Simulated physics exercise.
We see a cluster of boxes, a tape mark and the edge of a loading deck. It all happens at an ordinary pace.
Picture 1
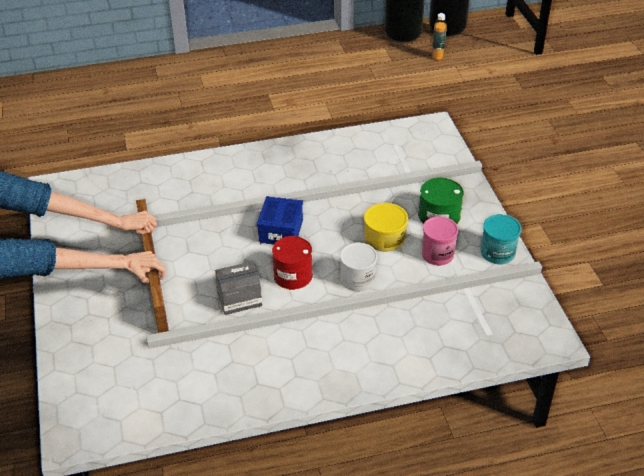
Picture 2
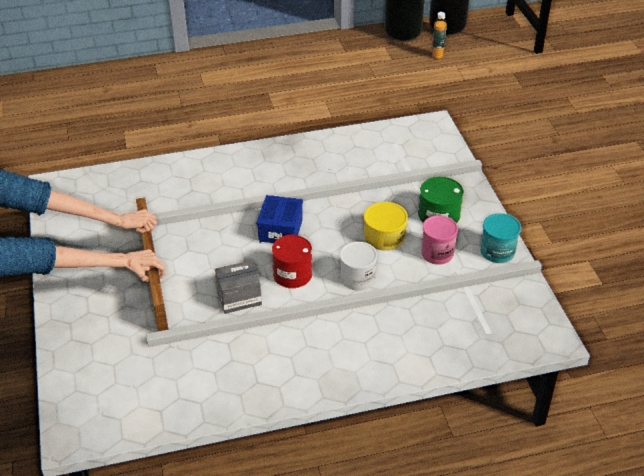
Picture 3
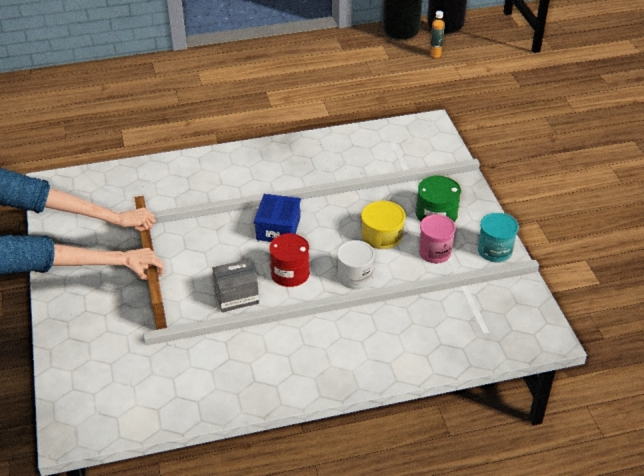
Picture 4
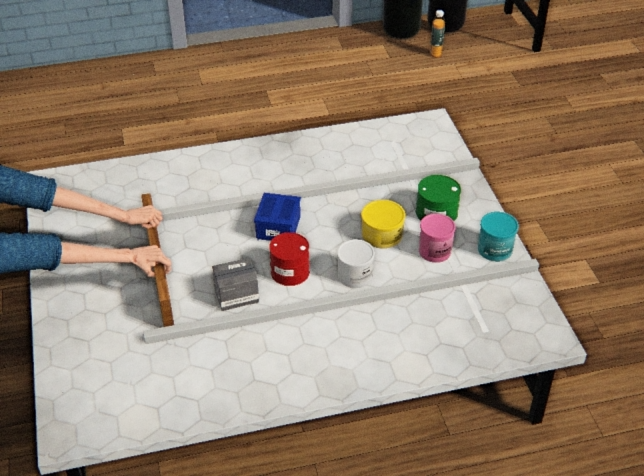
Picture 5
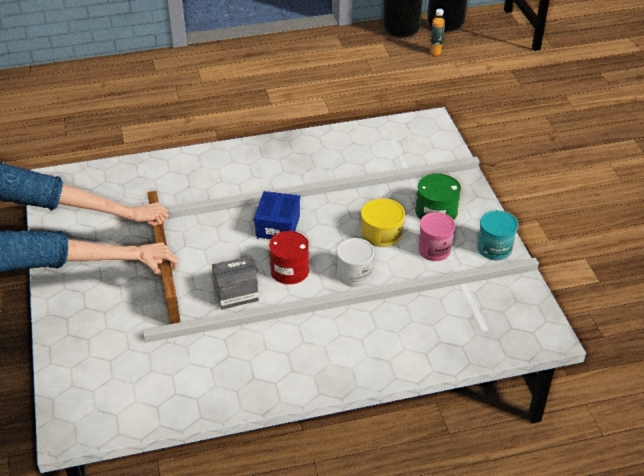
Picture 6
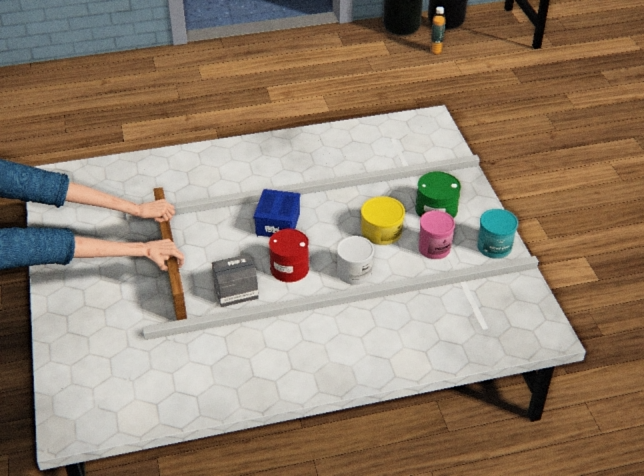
On a white hexagon-patterned deck above a wooden floor, two blue-sleeved arms hold a wooden plank between two pale rails, first keeping it nearly still, then sliding it slightly right toward a grey box, other boxes and colourful pails.
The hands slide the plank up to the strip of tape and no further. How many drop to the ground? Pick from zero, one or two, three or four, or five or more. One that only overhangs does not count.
The number that fall off is one or two.
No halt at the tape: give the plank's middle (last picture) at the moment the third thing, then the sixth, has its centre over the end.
About (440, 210), then (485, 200).
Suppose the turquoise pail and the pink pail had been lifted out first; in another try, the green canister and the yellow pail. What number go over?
First 1, then 1.
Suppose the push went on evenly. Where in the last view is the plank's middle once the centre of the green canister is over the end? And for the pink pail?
For the green canister at (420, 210), for the pink pail at (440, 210).
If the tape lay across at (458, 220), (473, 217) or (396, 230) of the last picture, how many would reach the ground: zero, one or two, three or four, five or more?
One after another: Either three or four; five or more; zero.
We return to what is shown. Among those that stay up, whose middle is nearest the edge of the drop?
Foremost is the pink pail.
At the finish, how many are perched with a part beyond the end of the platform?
The number is 1.
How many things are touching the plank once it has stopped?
In contact: 3.
A little later, none off yet; turquoise pail at rest near (497, 234); green canister at rest near (438, 197); pink pail at rest near (436, 235).
Next, none off yet; turquoise pail at rest near (497, 234); green canister at rest near (438, 197); pink pail shifted a little near (441, 234).
When it is over, the number that fall off is one or two; down, green canister and turquoise pail.
